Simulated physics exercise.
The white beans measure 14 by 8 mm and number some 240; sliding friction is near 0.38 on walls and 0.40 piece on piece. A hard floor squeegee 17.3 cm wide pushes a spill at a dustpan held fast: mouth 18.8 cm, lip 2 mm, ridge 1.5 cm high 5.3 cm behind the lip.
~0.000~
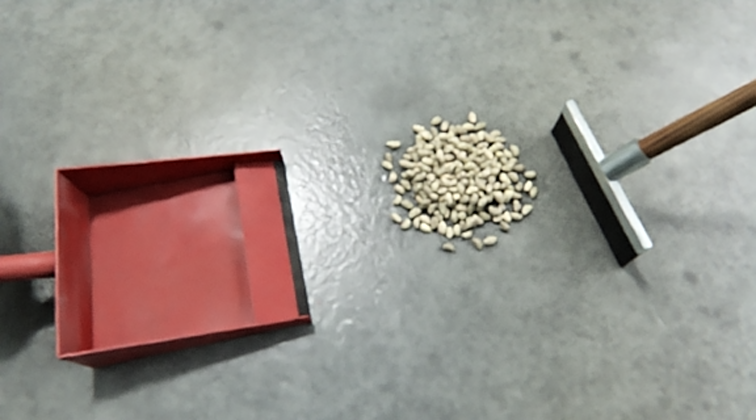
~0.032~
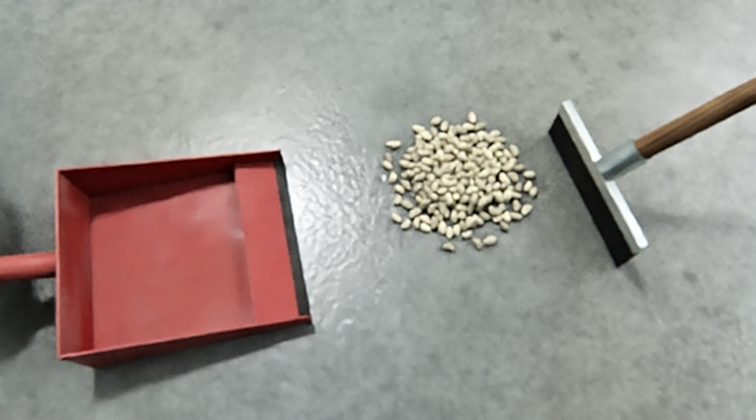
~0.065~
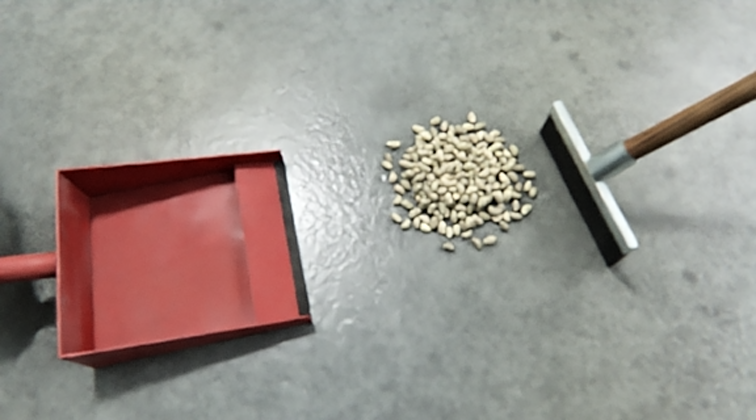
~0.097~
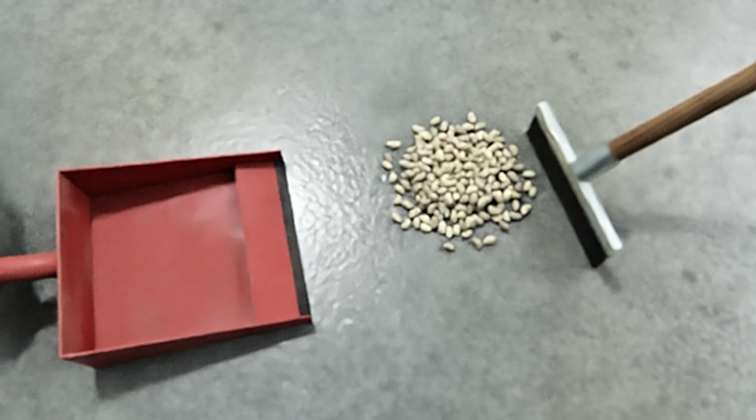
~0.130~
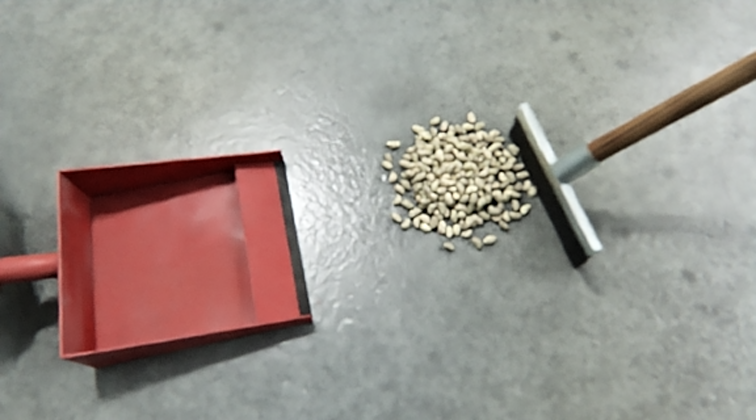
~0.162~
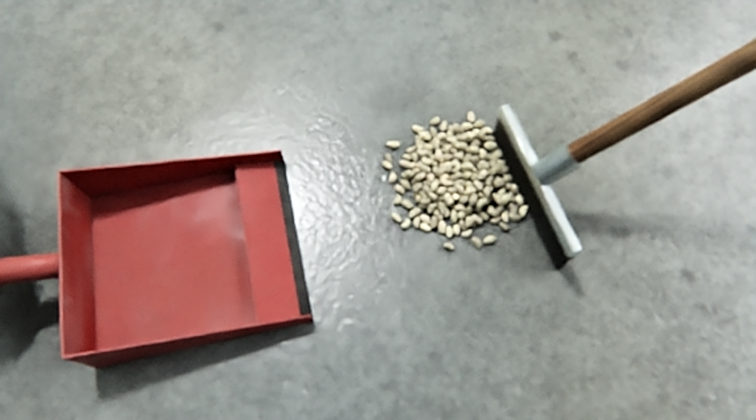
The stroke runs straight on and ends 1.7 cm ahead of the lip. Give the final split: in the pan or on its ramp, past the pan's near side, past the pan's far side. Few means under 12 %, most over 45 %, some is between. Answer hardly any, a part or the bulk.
In the pan or on its ramp: A part; past the pan's near side: Hardly any; past the pan's far side: A part.
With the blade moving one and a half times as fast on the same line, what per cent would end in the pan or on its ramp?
Then about 45 per cent.
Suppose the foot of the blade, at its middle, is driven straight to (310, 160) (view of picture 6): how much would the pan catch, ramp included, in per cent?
About 20 per cent.
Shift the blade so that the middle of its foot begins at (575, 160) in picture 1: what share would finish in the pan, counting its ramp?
About 30 per cent.
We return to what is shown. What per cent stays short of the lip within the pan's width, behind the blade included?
About 35 per cent.
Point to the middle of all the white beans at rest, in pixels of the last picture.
Near (294, 201).
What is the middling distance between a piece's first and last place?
About 20 cm.
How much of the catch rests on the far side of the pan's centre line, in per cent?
Roughly 70 per cent.
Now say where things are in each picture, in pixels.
Blade from (642, 248) to (568, 110), moved 0.0 cm, 0 of the pieces shifted so far; middle of the pieces at (454, 176); pan at (176, 260), in the first picture.
Blade from (638, 248) to (565, 110), moved 0.3 cm, 0 of the pieces shifted so far; middle of the pieces at (453, 176), in the second picture.
Blade from (628, 248) to (555, 110), moved 1.3 cm, 0 of the pieces shifted so far; middle of the pieces at (453, 176), in the third picture.
Blade from (612, 249) to (541, 111), moved 2.8 cm, 0 of the pieces shifted so far; middle of the pieces at (453, 176), in the fourth picture.
Blade from (592, 250) to (522, 112), moved 4.8 cm, 1 of the pieces shifted so far; middle of the pieces at (453, 176), in the fifth picture.
Blade from (572, 251) to (504, 114), moved 6.7 cm, 53 of the pieces shifted so far; middle of the pieces at (452, 176); pan at (178, 261). Its pace works out near 0.60 m/s, heading 8 degrees away from the viewer's side, in the sixth picture.
After 0.36 s, middle of the blade 14 cm from the lip; 0 % over the lip, far side 20 %, near side 0 %.
Then, at 0.49 s, middle of the blade 6 cm from the lip; 0 % over the lip, far side 25 %, near side 5 %.
After 0.74 s, middle of the blade 3 cm from the lip; 35 % over the lip, far side 25 %, near side 5 %.
In the end, at 2.1 s, pan 35 %, near side 5 %, far side 25 %, in front of the lip or behind the blade 35 %.
